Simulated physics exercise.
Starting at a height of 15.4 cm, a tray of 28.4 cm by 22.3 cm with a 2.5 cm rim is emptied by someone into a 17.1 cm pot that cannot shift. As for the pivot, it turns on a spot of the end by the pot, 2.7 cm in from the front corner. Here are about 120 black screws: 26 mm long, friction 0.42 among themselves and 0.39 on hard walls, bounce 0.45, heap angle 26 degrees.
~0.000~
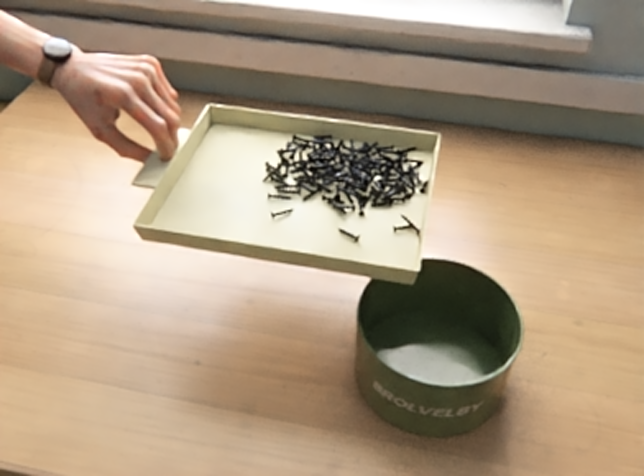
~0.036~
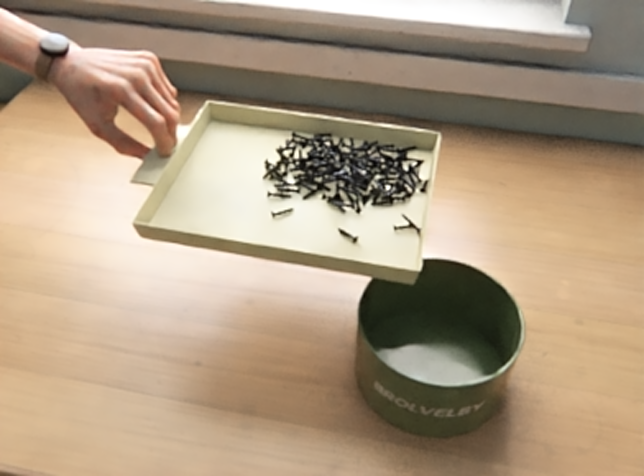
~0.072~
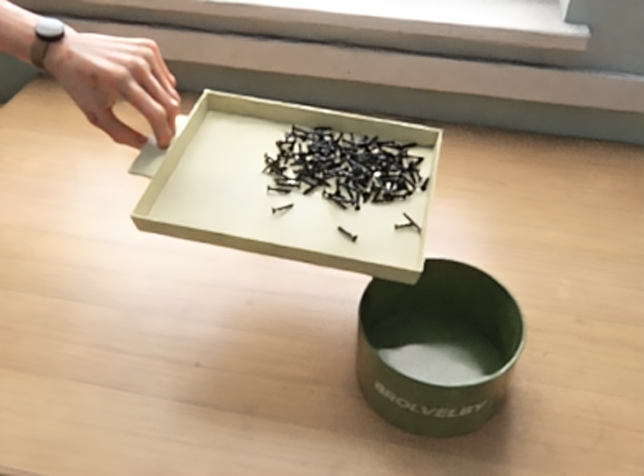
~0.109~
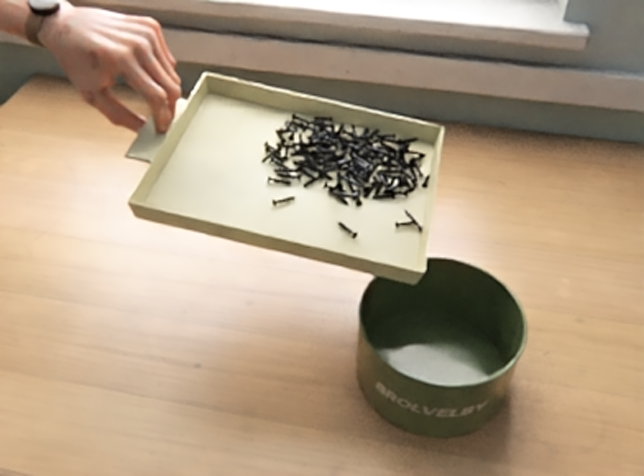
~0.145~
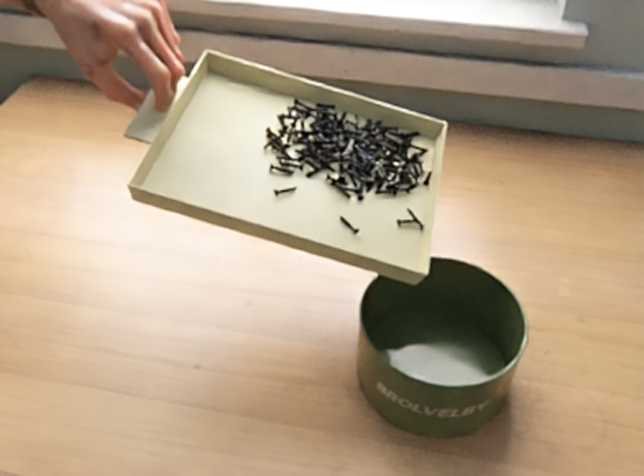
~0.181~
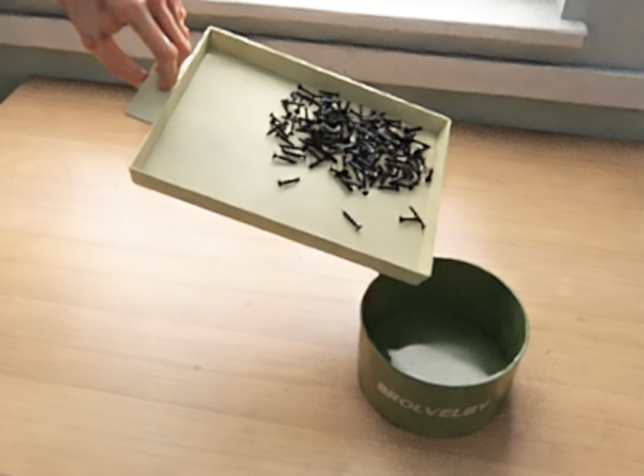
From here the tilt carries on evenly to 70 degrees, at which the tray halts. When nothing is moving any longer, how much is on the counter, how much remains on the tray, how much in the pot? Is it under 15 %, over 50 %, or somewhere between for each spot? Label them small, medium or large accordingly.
Counter - medium, tray - medium, pot - medium.
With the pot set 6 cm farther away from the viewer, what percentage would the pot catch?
Then roughly 45 percent would land in it.
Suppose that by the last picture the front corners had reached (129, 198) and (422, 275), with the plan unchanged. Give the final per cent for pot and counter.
Pot: 65, counter: 5.
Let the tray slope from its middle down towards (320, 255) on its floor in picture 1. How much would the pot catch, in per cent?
Roughly 45 per cent.
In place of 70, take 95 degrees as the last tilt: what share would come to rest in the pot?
65 percent.
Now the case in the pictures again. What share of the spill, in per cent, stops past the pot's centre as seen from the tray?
Around 90 per cent, give or take.
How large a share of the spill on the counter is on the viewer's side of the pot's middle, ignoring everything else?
About 10 per cent.
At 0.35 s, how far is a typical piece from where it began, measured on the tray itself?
By then it sits near 2 cm from where it began.
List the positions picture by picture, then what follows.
The first picture shows tray tilt 0 degrees, front corners at (137, 222) and (415, 267); middle of the pieces at (352, 174); pot at (440, 316).
The second picture shows tray tilt 1 degrees, front corners at (136, 220) and (416, 267); middle of the pieces at (352, 172).
The third picture shows tray tilt 3 degrees, front corners at (134, 213) and (418, 267), lowest corner right front; middle of the pieces at (353, 168).
The fourth picture shows tray tilt 8 degrees, front corners at (133, 199) and (421, 268), lowest corner right front; middle of the pieces at (354, 161).
The fifth picture shows tray tilt 13 degrees, front corners at (133, 182) and (424, 270), lowest corner right front; middle of the pieces at (356, 153).
The sixth picture shows tray tilt 19 degrees, front corners at (135, 165) and (426, 271), lowest corner right front; middle of the pieces at (359, 145); pot at (444, 315). Its pace works out near 155 degrees a second.
After 0.35 s, tilt 45 degrees; the tray holds 100 %, the pot 0 %.
After 0.47 s, tilt 64 degrees; the tray holds 100 %, the pot 0 %.
After 0.72 s, tilt 70 degrees; the tray holds 40 %, the pot 30 %.
By 1.9 s all is still; counter 25 %, tray 35 %, pot 40 %.
